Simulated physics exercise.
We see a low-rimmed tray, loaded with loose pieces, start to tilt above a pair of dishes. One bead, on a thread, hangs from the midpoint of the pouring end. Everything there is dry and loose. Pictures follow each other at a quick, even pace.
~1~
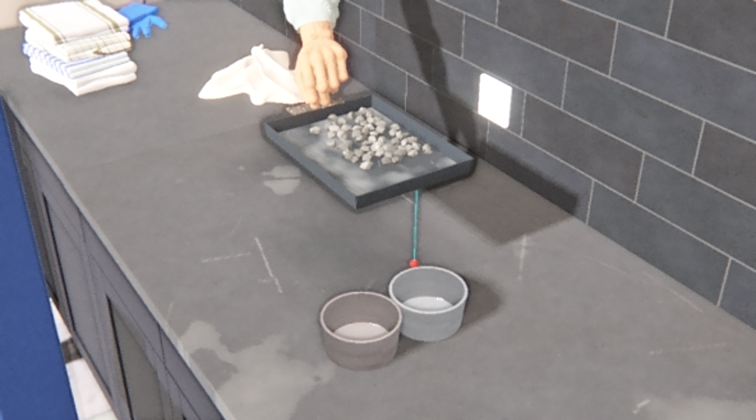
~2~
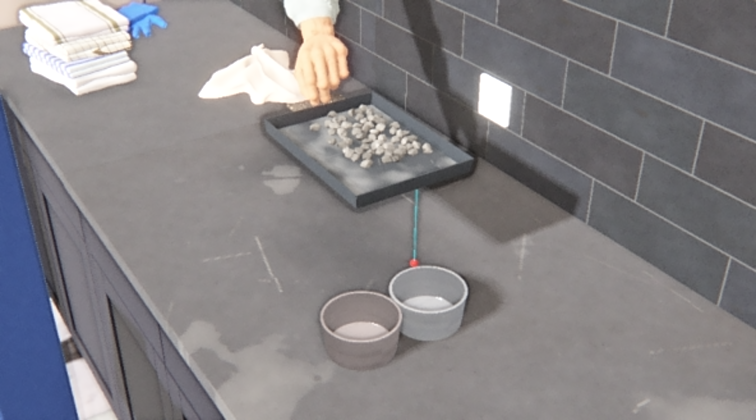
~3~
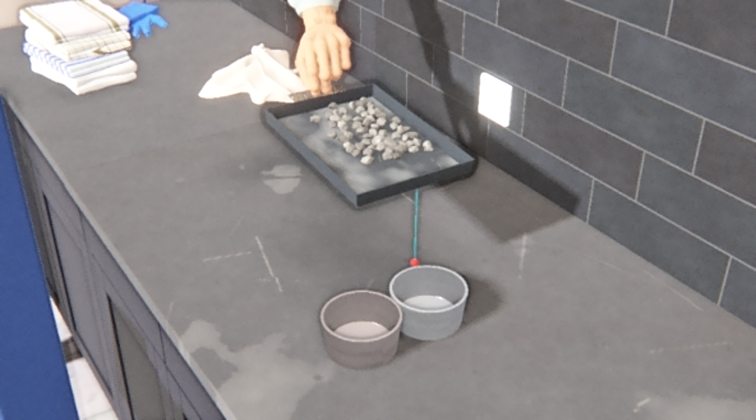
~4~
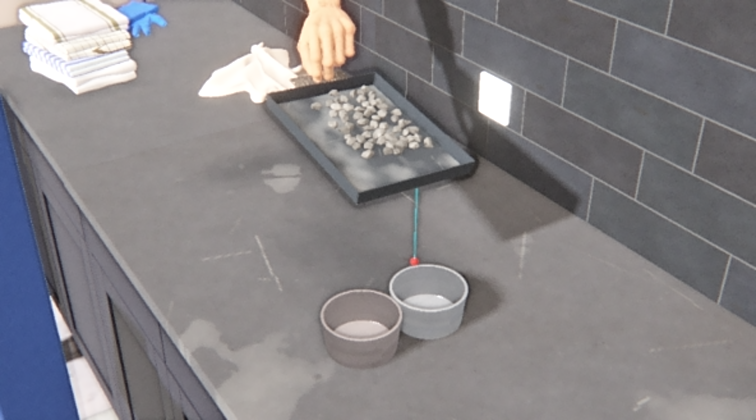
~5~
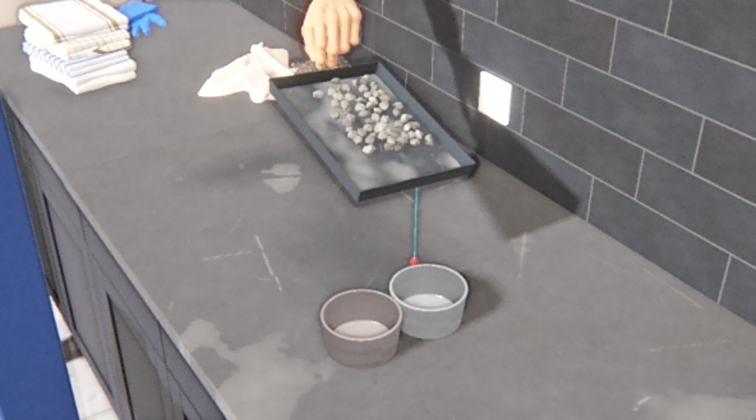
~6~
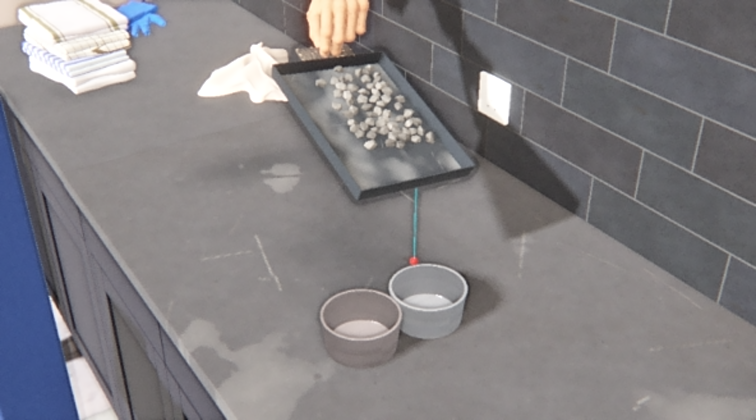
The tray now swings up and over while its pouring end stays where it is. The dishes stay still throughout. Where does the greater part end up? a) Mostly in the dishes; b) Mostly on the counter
The answer is b.
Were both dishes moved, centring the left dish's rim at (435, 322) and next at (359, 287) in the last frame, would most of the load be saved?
For the two places in order: A minority share, a minority share.
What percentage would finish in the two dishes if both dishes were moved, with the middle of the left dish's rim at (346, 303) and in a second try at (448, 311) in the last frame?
I'd expect some 10 percent, and then some 20 percent.
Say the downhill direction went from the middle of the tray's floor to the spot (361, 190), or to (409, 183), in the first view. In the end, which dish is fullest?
The first try favours the left of the two, the second the right of the two.
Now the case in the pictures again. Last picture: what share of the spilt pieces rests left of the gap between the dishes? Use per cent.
Some 0 %.
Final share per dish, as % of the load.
For the left dish 0 %, for the right dish 20 %.
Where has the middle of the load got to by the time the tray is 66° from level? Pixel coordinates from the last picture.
In the last view, the load is centred near (448, 159).
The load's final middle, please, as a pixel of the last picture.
Somewhere around (485, 296) in the final view.
Soon after the last picture, tray tipped steeply; nearly all on the tray; a stray few in the air.
A little later, tray tipped past a quarter turn; about a quarter on the tray; a small part in the right dish; about half outside both; a small part in the air.
Later still, tray tipped past a quarter turn; about a quarter in the right dish; most outside both.
At rest, tray tipped past a quarter turn; none in the left dish; about a quarter in the right dish; most outside both.
